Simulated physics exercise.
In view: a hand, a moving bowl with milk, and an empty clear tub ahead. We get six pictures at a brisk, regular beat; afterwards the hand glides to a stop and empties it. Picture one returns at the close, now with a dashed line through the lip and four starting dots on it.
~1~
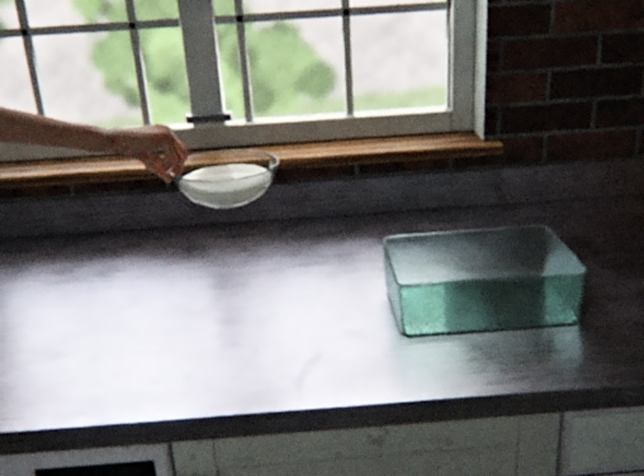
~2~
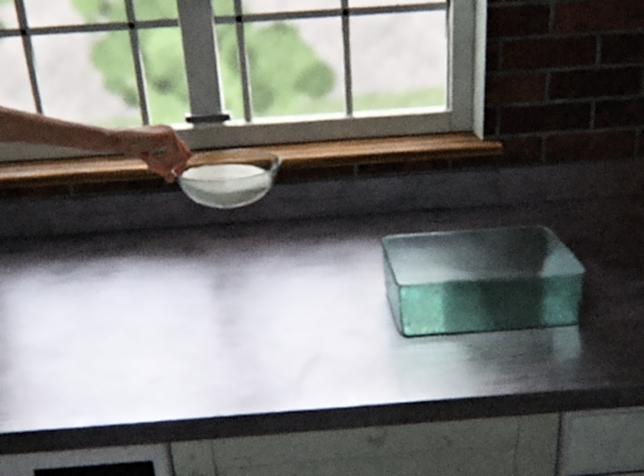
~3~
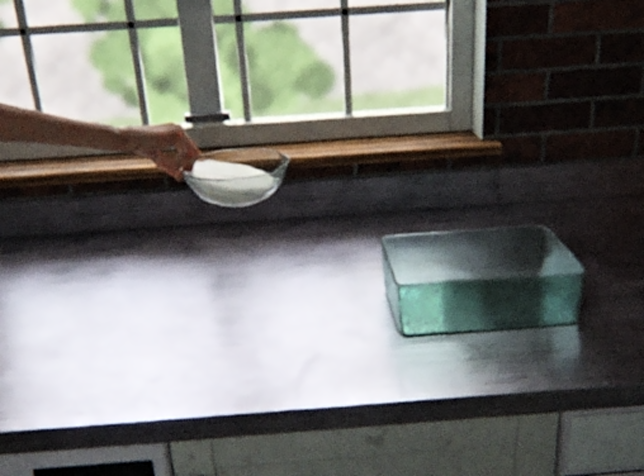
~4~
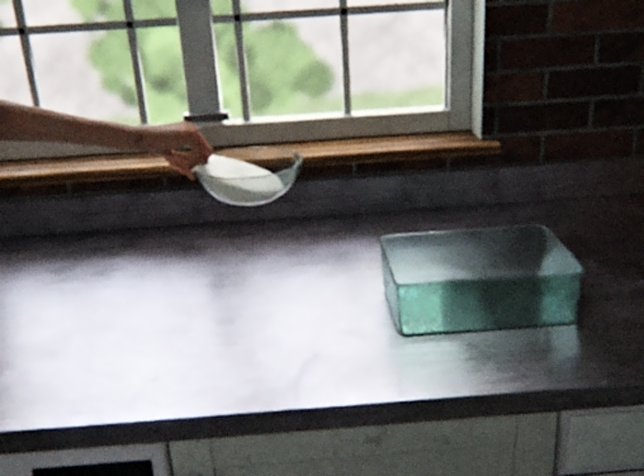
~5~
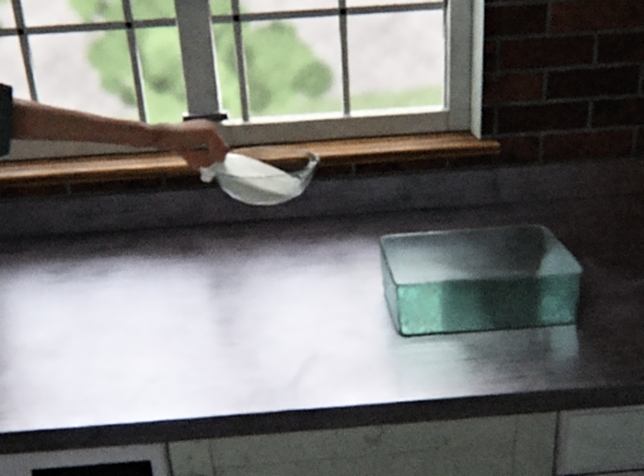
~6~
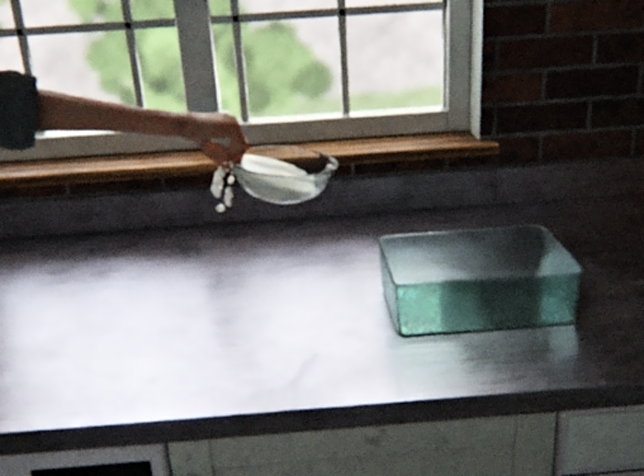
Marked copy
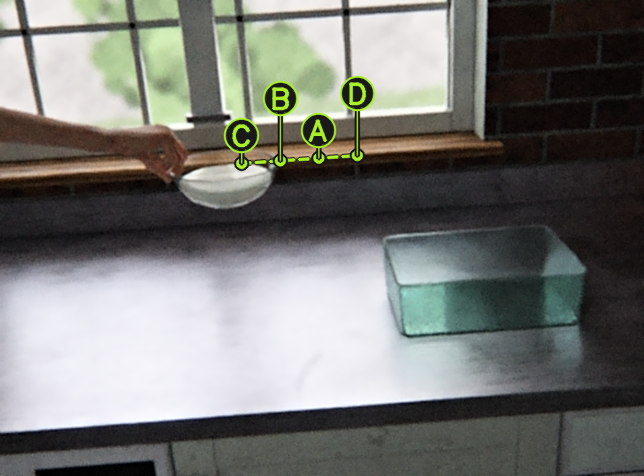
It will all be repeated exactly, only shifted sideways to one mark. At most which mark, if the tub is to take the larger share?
The limit is C.
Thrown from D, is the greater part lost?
No.
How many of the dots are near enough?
All of them.
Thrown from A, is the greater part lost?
No.
In lime, A at (318, 158); B at (280, 160); C at (241, 163); D at (357, 155).
With A, about 81 % lands in the tub, 7 % falls short and 12 % goes beside or beyond.
With B, about 82 % lands in the tub, 9 % falls short and 9 % goes beside or beyond.
With C, about 67 % lands in the tub, 26 % falls short and 7 % goes beside or beyond.
With D, about 83 % lands in the tub, 10 % falls short and 7 % goes beside or beyond.
